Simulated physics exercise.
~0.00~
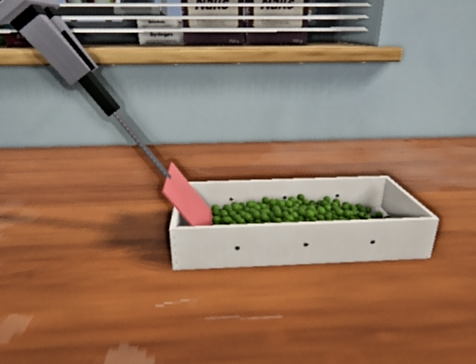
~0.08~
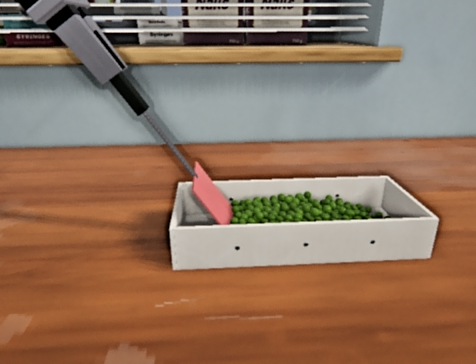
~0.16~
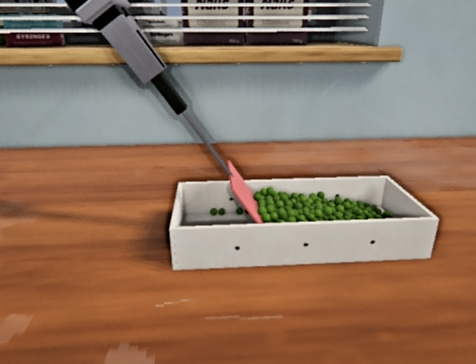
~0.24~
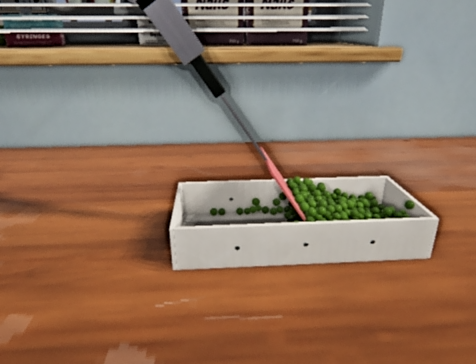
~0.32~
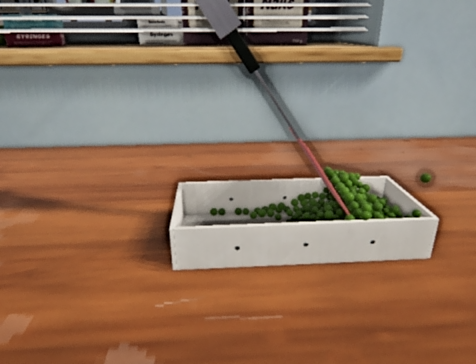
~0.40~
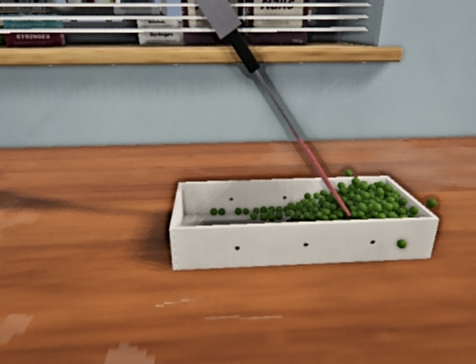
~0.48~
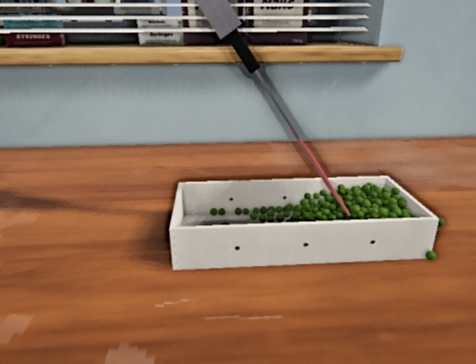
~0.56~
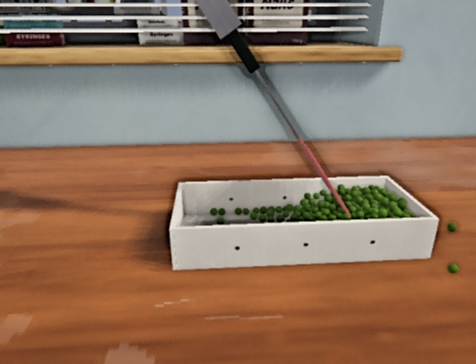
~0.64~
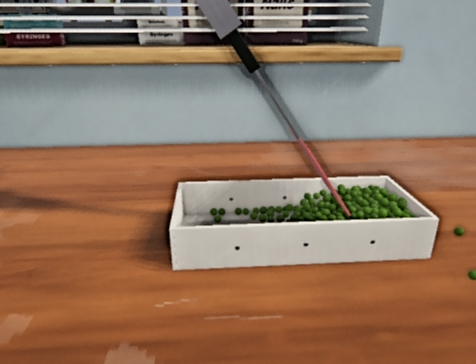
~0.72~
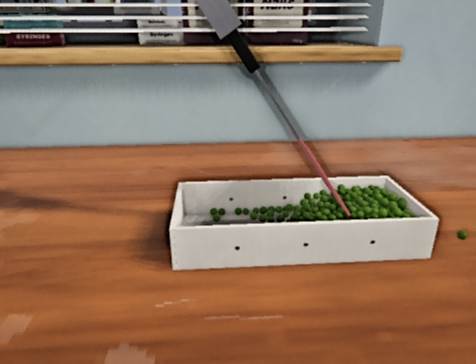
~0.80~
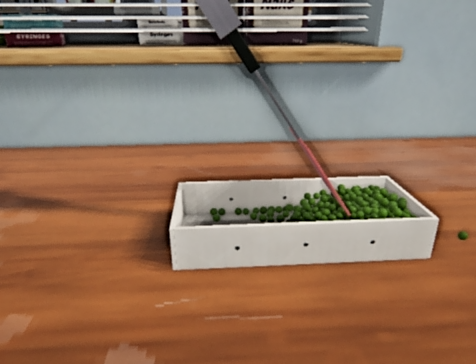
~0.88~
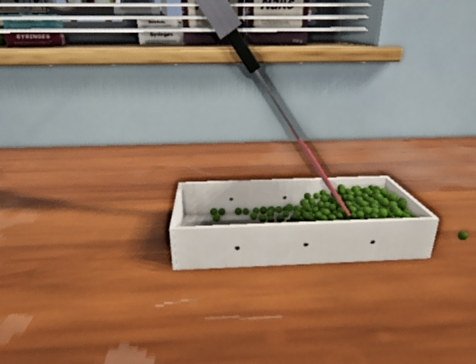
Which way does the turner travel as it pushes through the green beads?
The turner moves to the right along the trough.
Robot-held turner pushing green beads rightward along a white trough, then stopping as a few spill out onto the wooden table.
